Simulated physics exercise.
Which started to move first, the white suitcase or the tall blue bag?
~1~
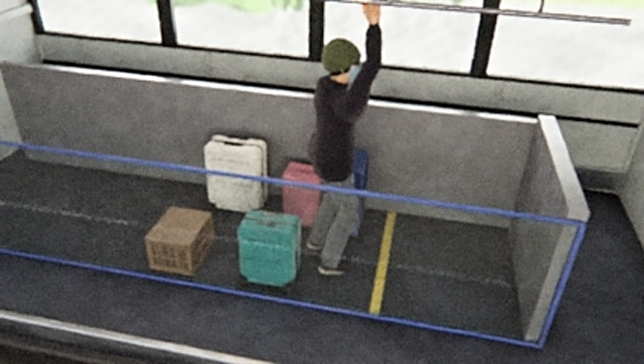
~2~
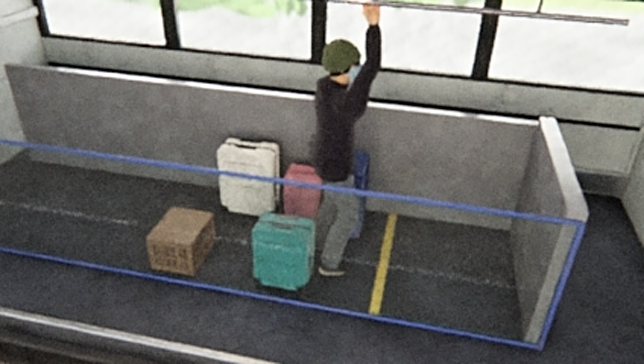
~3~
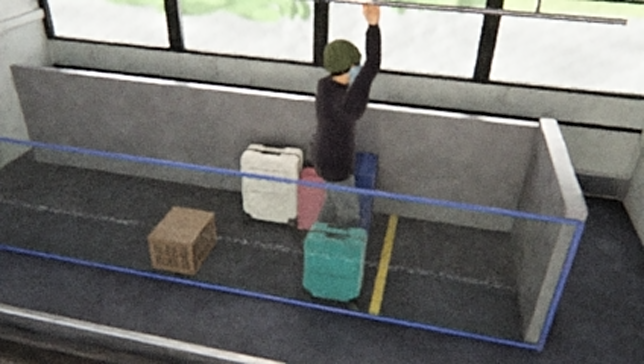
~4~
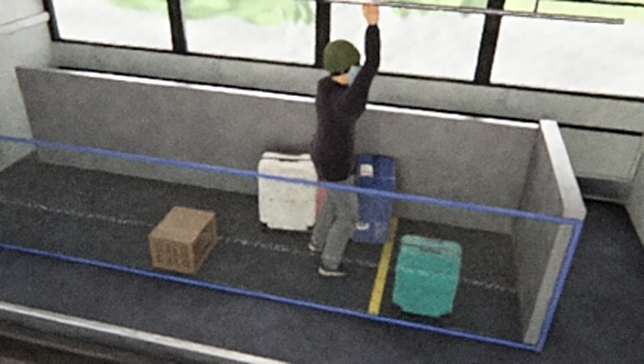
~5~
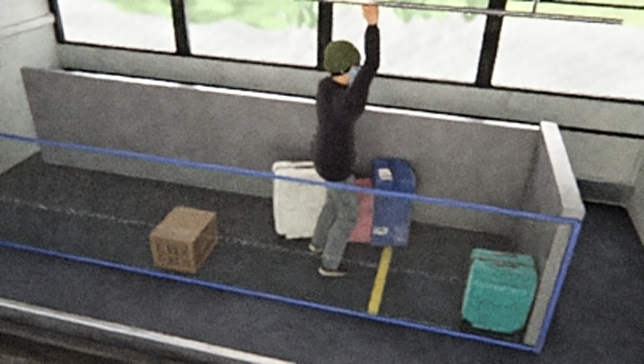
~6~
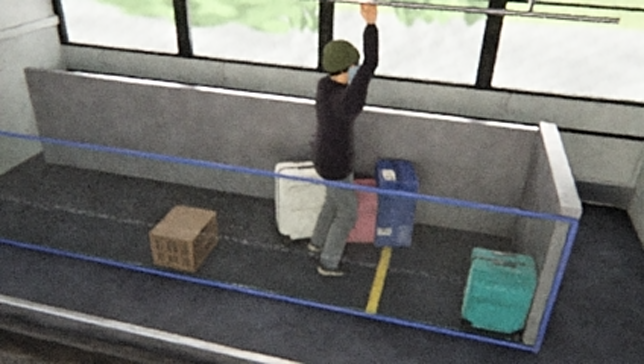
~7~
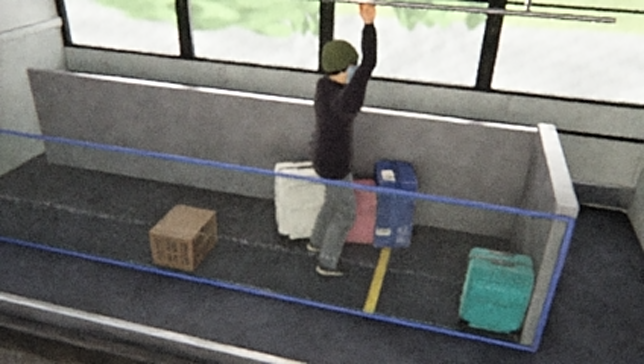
The white suitcase started to move first, and the tall blue bag began sliding after it.
